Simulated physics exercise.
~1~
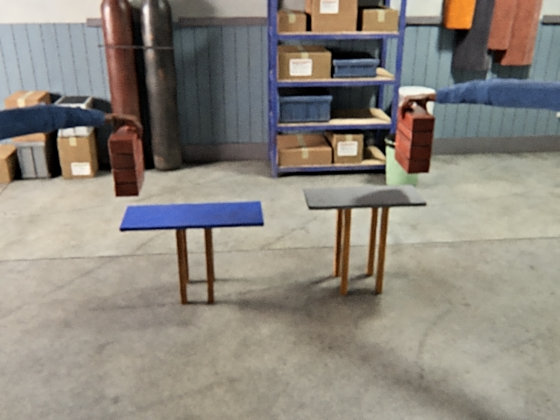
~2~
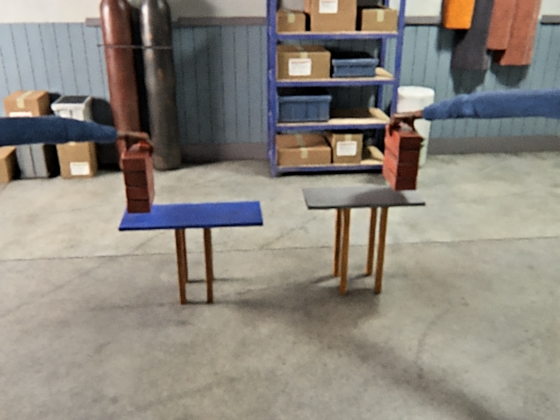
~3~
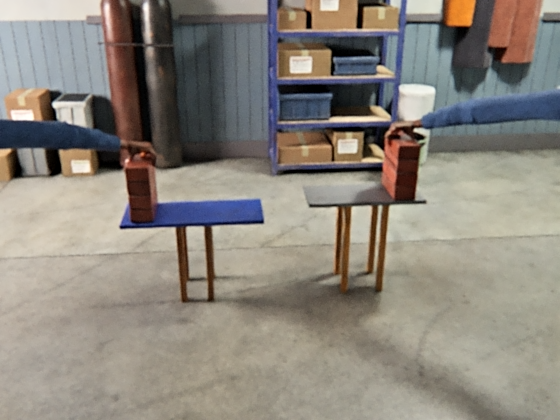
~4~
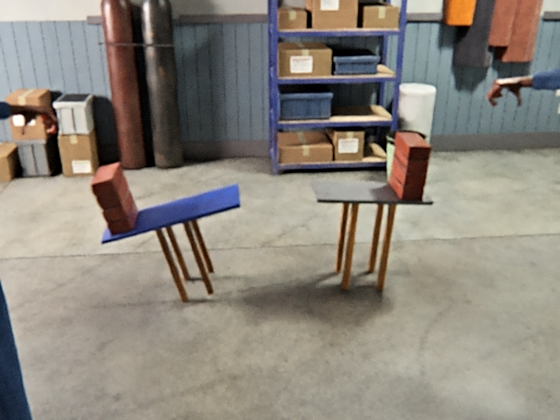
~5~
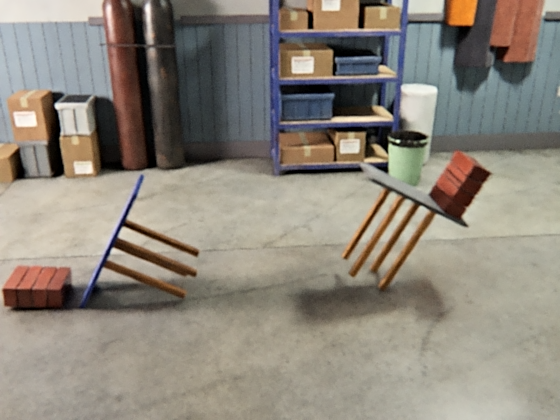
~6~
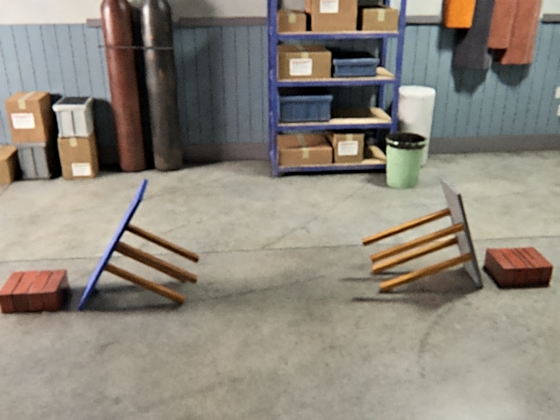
The video shows two hands lowering stacks of red bricks onto the outer ends of a blue table and a grey table, then letting go. The blue table tips left first, the grey one tips right, and both end on their sides beside the fallen bricks.
